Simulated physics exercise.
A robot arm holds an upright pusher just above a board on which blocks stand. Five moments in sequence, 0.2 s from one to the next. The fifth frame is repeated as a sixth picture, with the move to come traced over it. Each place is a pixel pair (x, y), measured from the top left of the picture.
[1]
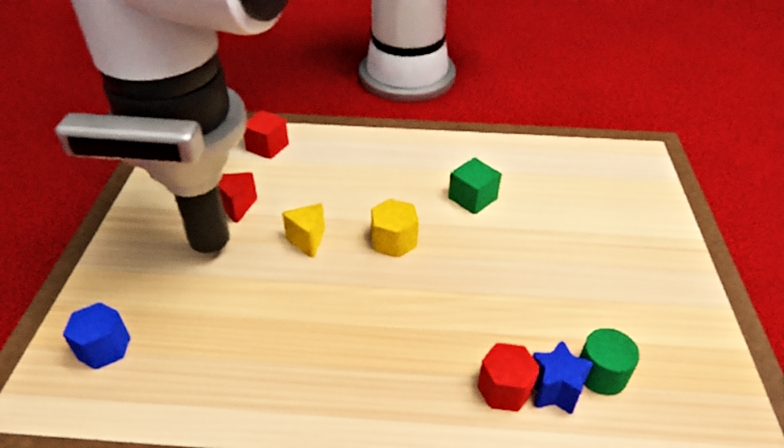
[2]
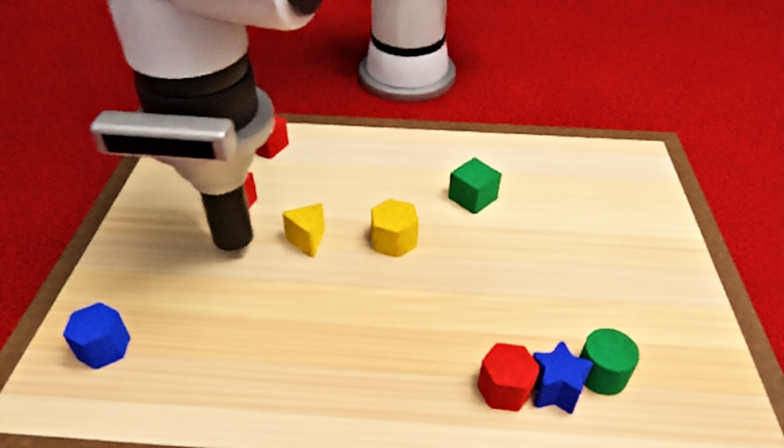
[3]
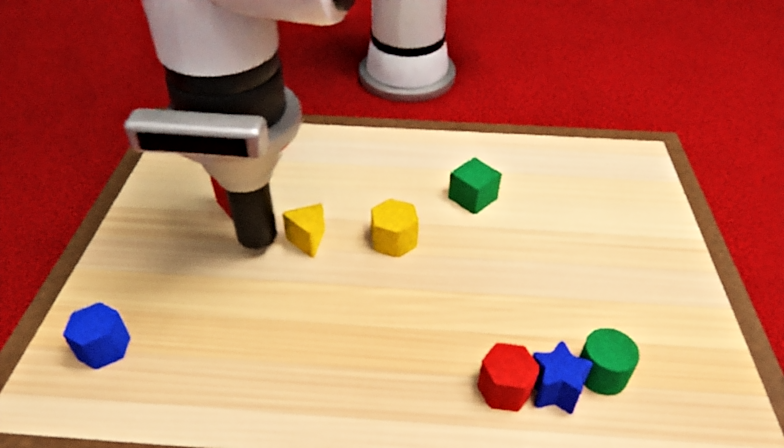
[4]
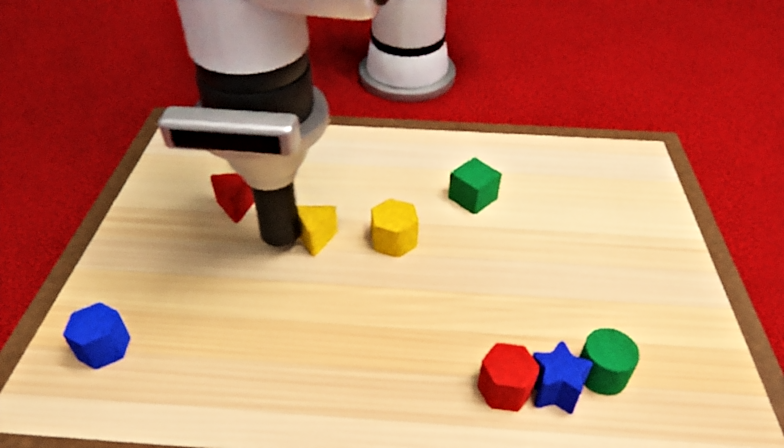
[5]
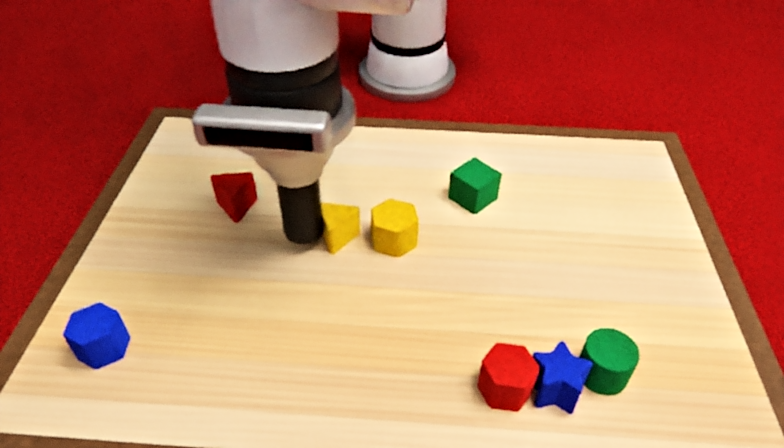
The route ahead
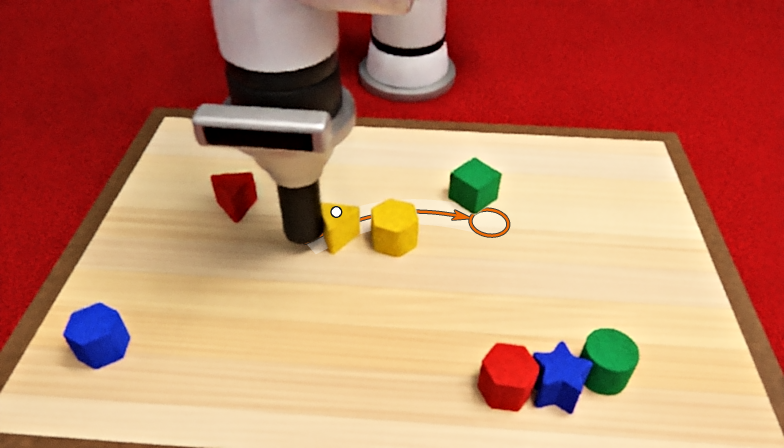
The clip shows a robot arm above a wooden board of coloured blocks, moving its dark pusher rightward to the yellow triangular piece and pushing it a short way right, closer to the yellow six-sided block.
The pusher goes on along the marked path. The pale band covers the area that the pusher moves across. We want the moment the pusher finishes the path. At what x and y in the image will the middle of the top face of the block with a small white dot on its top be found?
Around (527, 196).
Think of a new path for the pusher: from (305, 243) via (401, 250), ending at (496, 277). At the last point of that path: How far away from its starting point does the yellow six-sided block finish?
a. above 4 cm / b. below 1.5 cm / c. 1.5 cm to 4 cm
My pick is a.
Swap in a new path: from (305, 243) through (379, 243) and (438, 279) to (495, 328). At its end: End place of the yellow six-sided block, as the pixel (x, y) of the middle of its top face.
At the end it should sit near (448, 214).
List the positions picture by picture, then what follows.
Pusher's lower end (210, 239); red triangular piece (231, 181); yellow triangular piece (305, 215); yellow six-sided block (395, 214); green square (476, 172), in the first picture.
Pusher (234, 237); blocks still, in the second picture.
Pusher (257, 235); blocks still, in the third picture.
Pusher (281, 233); yellow triangular piece (314, 214), in the fourth picture.
Pusher (304, 230); red triangular piece (231, 181); yellow triangular piece (336, 212); yellow six-sided block (395, 214); green square (476, 172), in the fifth picture.
Drawn move, from (305, 243) by way of (363, 219) and (426, 212) to (489, 222); the dot is on the yellow triangular piece.
The first path, step by step. One third of the way, pusher (364, 206); yellow triangular piece (396, 191), turned 20° clockwise; yellow six-sided block (410, 215), turned 40° clockwise.
Two thirds of the way, pusher (428, 200); yellow triangular piece (462, 188), turned 30° clockwise; yellow six-sided block (415, 216), turned 50° clockwise.
At the end, pusher (491, 210); red triangular piece still; yellow triangular piece (527, 196); yellow six-sided block (415, 216), turned 50° clockwise; green square (489, 169), turned 30° anticlockwise.
